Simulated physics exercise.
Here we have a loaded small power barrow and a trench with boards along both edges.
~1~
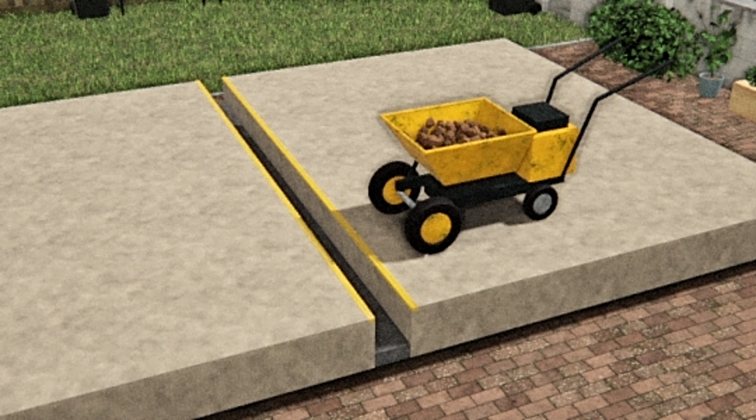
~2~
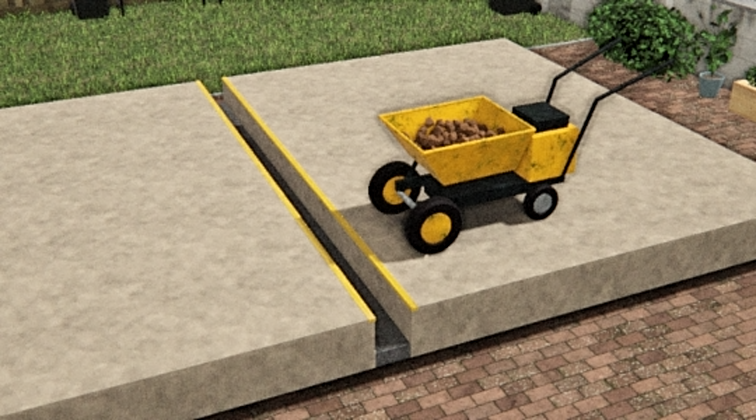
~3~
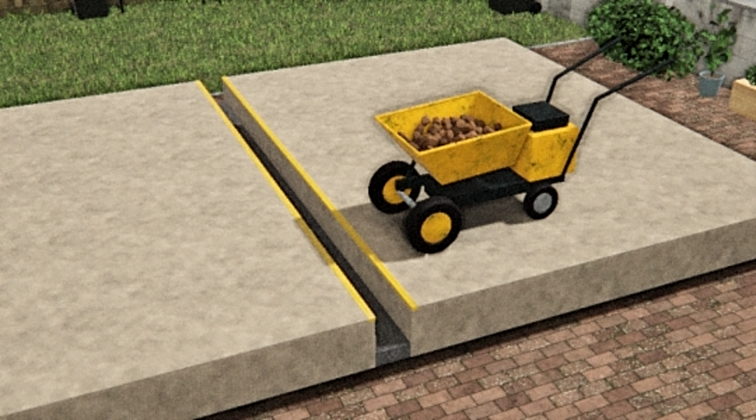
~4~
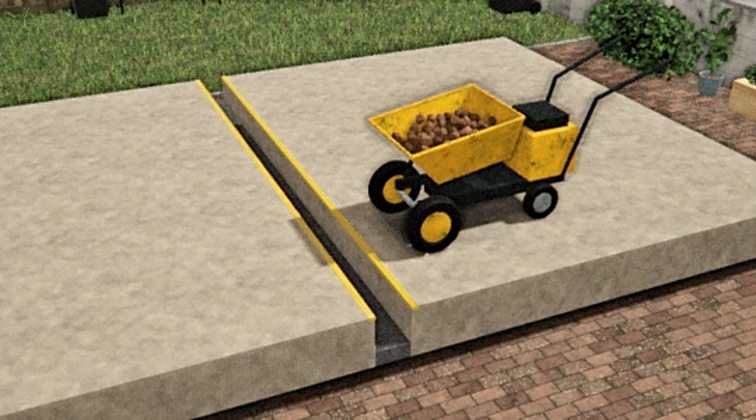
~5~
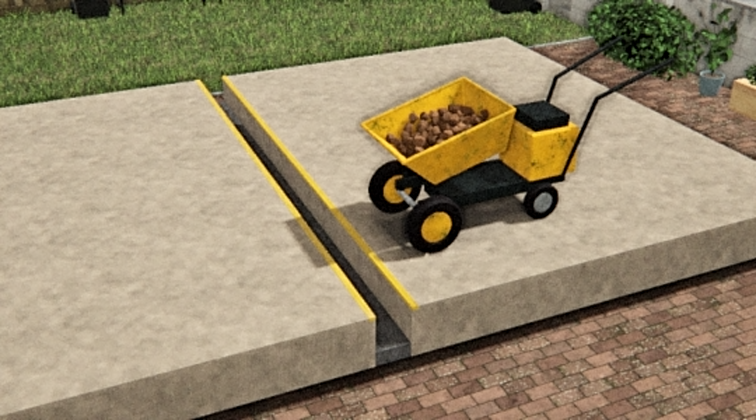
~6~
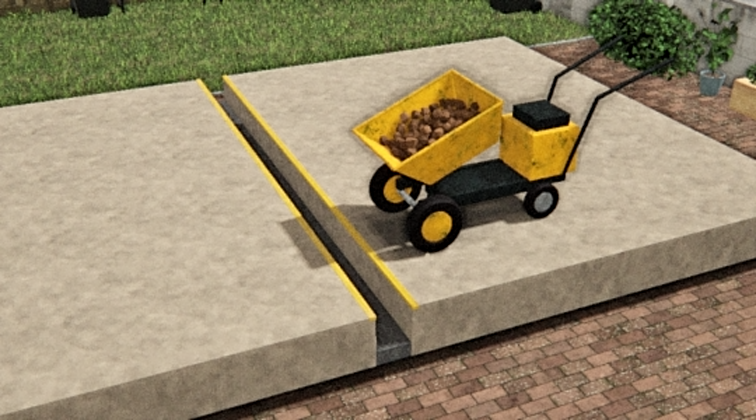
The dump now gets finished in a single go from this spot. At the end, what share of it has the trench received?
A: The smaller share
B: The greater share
A.
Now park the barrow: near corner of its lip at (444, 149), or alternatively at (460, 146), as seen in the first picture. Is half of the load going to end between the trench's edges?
Well, parked at the first spot it'd be past the halfway mark, and at the second it'd be past the halfway mark.
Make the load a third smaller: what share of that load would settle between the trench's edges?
It comes to some 20 per cent.
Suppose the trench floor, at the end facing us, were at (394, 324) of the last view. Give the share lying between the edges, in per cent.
I'd guess about 20 %.
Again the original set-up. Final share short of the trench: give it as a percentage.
It works out to roughly 0 percent.
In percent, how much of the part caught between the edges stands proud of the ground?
It works out at about 0 percent.
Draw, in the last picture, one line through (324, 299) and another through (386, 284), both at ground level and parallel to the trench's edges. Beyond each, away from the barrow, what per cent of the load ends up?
In order: 40 per cent, then 100 per cent.
Soon, skip tipped steeply; all in the skip.
A while on, skip tipped right over; most in the skip; a stray few in or heaped over the trench; about a quarter beyond it; a stray few falling.
Towards the end, skip tipped right over; a small part in the skip; a small part in or heaped over the trench; most beyond it.
Finally, skip tipped right over; about a quarter in or heaped over the trench; most beyond it.
